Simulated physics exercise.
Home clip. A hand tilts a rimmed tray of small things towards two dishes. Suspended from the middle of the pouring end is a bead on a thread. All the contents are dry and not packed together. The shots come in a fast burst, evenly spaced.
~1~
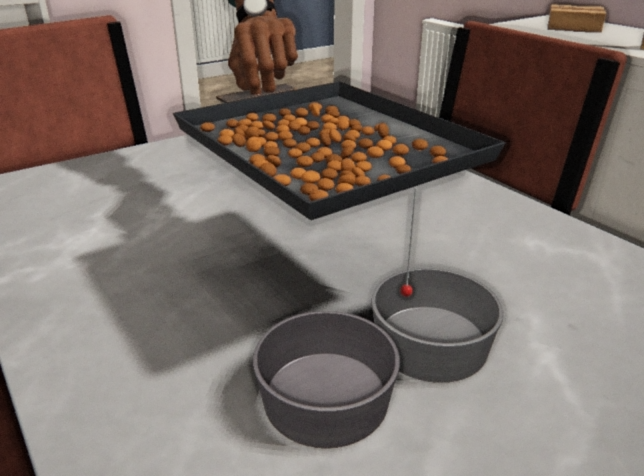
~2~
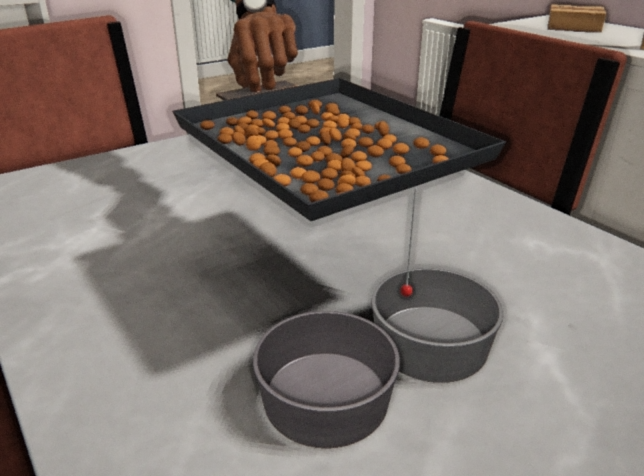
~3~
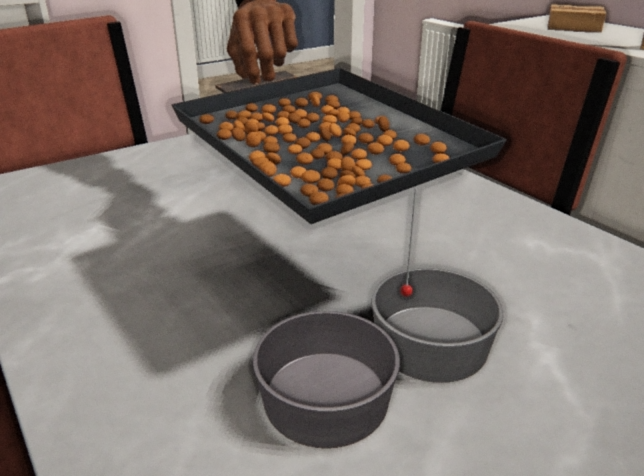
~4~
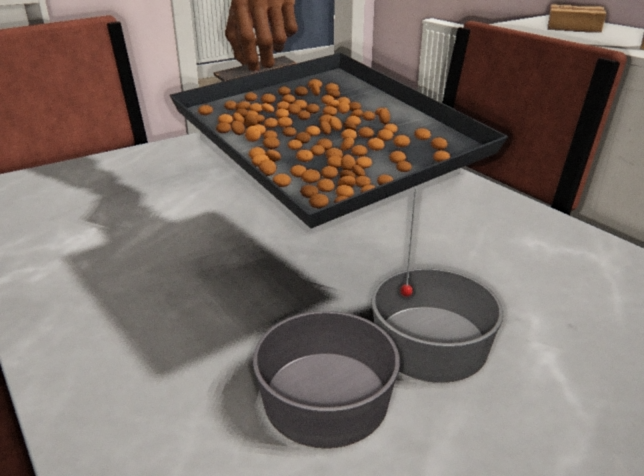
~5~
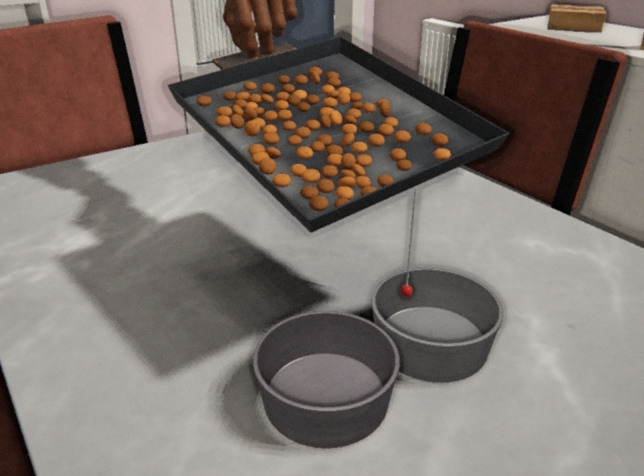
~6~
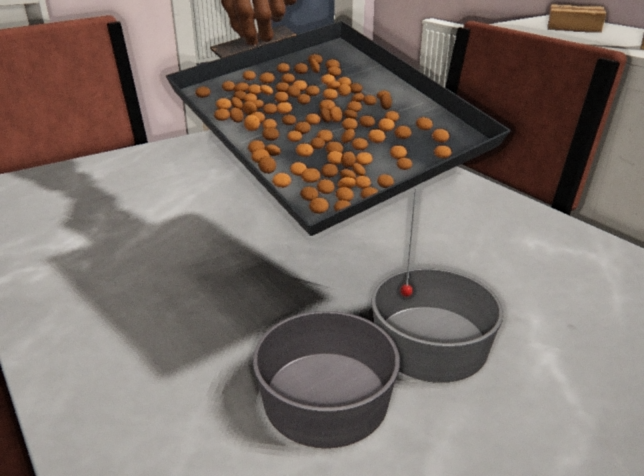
A dark rimmed tray scattered with small orange-brown pieces hangs above a pale marbled table, seen from slightly above in a home with reddish-brown chairs behind. Two round grey dishes sit below it at centre and right, near a red bead on a thread. A hand at the far side gradually tilts the tray, its near left corner dipping slightly, while the camera stays still.
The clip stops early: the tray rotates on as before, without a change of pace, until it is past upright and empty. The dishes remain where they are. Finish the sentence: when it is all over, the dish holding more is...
The left one.
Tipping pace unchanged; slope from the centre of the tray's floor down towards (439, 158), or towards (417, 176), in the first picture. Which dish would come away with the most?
In turn: Right; the right one.
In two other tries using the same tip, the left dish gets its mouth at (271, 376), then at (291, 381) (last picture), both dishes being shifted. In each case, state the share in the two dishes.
Trial 1 near 80 %, trial 2 near 80 %.
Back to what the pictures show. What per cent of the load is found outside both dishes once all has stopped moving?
Near 0 in a hundred.
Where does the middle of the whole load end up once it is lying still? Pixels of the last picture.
Roughly at (325, 390), give or take.
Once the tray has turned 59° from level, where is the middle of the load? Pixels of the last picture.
Around (325, 149).
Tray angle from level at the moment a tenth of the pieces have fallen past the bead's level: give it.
About 90°.
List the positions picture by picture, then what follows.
The first picture shows corners of the pouring end near (311, 199) and (498, 142), level; middle of the load near (303, 148), bits of cat kibble; left dish near (370, 417); right dish near (481, 354); bead on its thread near (406, 291).
The second picture shows corners of the pouring end near (311, 200) and (498, 141), level; middle of the load near (303, 147).
The third picture shows corners of the pouring end near (311, 204) and (499, 139), tipped barely, lowest at the left corner; middle of the load near (303, 143).
The fourth picture shows corners of the pouring end near (311, 209) and (500, 136), tipped a little, lowest at the left corner; middle of the load near (303, 138).
The fifth picture shows corners of the pouring end near (311, 214) and (501, 132), tipped a little, lowest at the left corner; middle of the load near (303, 133).
The sixth picture shows corners of the pouring end near (311, 219) and (503, 129), tipped clearly, lowest at the left corner; middle of the load near (313, 119); left dish near (370, 417); right dish near (481, 354).
Shortly afterwards, tray tipped steeply; the whole lot on the tray.
Next, tray tipped right over; near a quarter on the tray; near half in the left dish; a little outside both; near a quarter in the air.
Some moments later, tray tipped past a quarter turn; all but a few in the left dish; only a few in the right dish; only a few outside both.
In the end, tray tipped past a quarter turn; all but a few in the left dish; only a few in the right dish; only a few outside both.
